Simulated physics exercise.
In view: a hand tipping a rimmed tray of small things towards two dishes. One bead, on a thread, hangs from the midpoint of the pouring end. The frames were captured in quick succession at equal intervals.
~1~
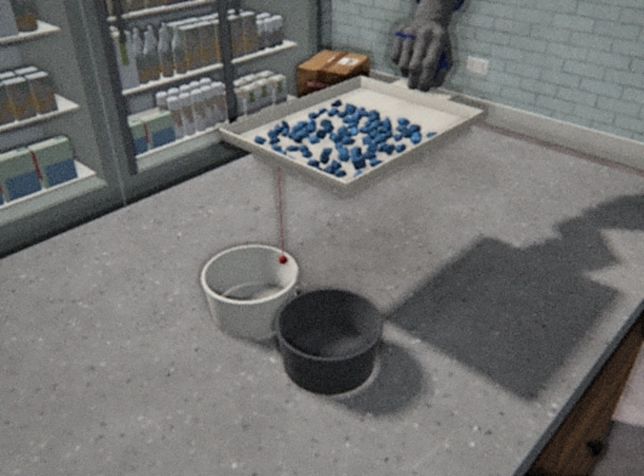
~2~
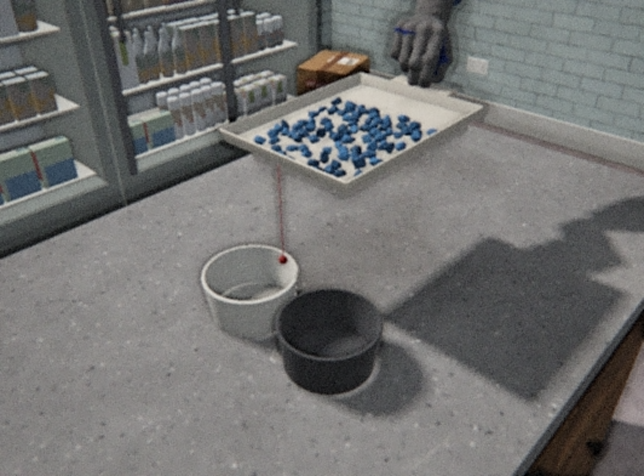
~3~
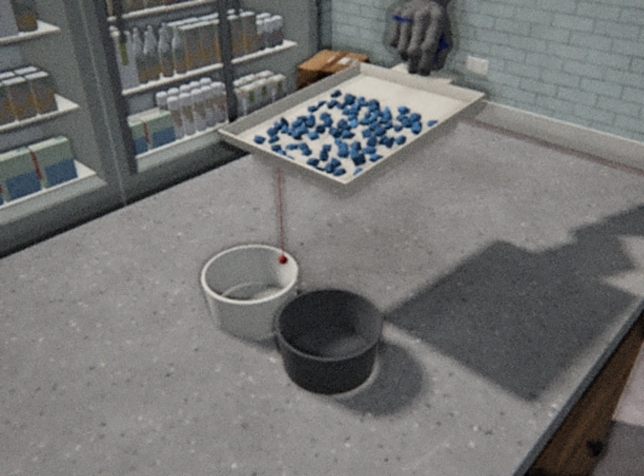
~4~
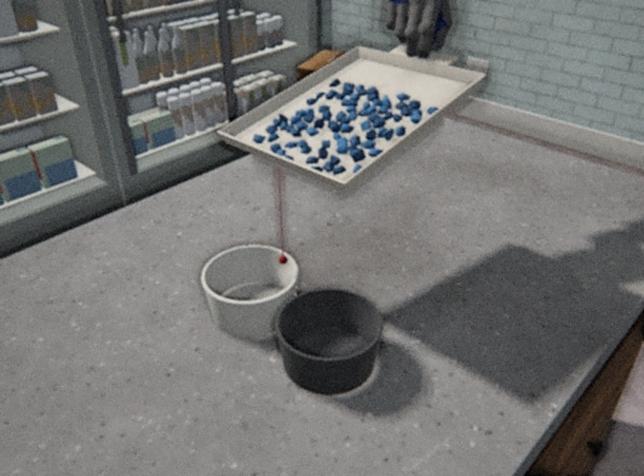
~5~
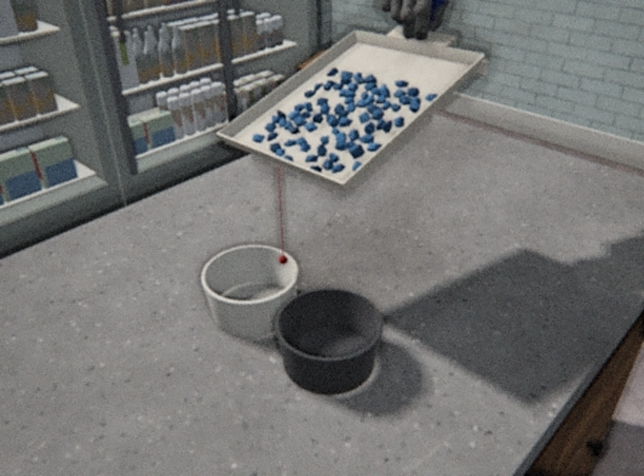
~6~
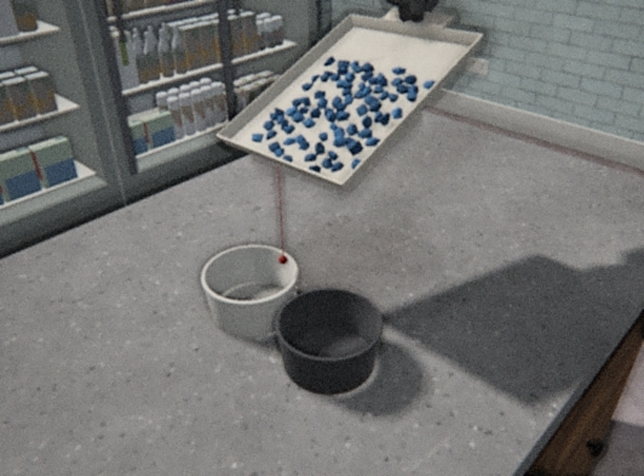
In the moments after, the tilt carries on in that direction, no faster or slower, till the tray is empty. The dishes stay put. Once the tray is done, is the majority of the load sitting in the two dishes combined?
Yes, the majority is there.
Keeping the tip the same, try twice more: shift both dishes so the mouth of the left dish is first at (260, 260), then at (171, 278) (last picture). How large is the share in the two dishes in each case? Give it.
Near 50 % and 30 %.
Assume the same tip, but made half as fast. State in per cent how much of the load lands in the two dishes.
Roughly 70 percent, give or take.
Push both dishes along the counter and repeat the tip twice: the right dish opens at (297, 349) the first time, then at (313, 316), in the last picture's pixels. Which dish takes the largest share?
In the first position the left of the two, in the second the left of the two.
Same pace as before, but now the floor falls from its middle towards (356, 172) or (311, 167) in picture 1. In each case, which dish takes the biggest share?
Well, the one to the right comes out on top first, then the one to the right.
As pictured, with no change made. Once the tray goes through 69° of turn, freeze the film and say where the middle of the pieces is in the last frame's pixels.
Near (270, 147).
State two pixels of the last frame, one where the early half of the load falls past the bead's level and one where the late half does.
Earlier half at (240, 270), later half at (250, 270).
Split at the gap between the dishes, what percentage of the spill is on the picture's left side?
It comes to near 90 percent of the spill.
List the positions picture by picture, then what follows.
The first picture shows corners of the pouring end at (225, 128) and (346, 180), level; middle of the load at (346, 135), aquarium stones; left dish at (216, 309); right dish at (293, 365); bead on its thread at (283, 260).
The second picture shows corners of the pouring end at (225, 129) and (346, 180), level; middle of the load at (346, 134).
The third picture shows corners of the pouring end at (224, 129) and (345, 179), tipped barely, level across its low end; middle of the load at (345, 129).
The fourth picture shows corners of the pouring end at (223, 131) and (344, 179), tipped a little, level across its low end; middle of the load at (344, 122).
The fifth picture shows corners of the pouring end at (222, 132) and (343, 179), tipped clearly, level across its low end; middle of the load at (343, 115).
The sixth picture shows corners of the pouring end at (222, 133) and (341, 179), tipped clearly, level across its low end; middle of the load at (340, 108); left dish at (216, 309); right dish at (293, 365).
Soon, tray tipped steeply; nearly all on the tray; a small part in the air.
A while on, tray tipped past a quarter turn; a stray few on the tray; a small part in the right dish; about a third in the left dish; about a quarter outside both; about a third in the air.
Towards the end, tray tipped past a quarter turn; a small part in the right dish; about two thirds in the left dish; about a quarter outside both.
Finally, tray tipped past a quarter turn; a small part in the right dish; about two thirds in the left dish; about a quarter outside both.
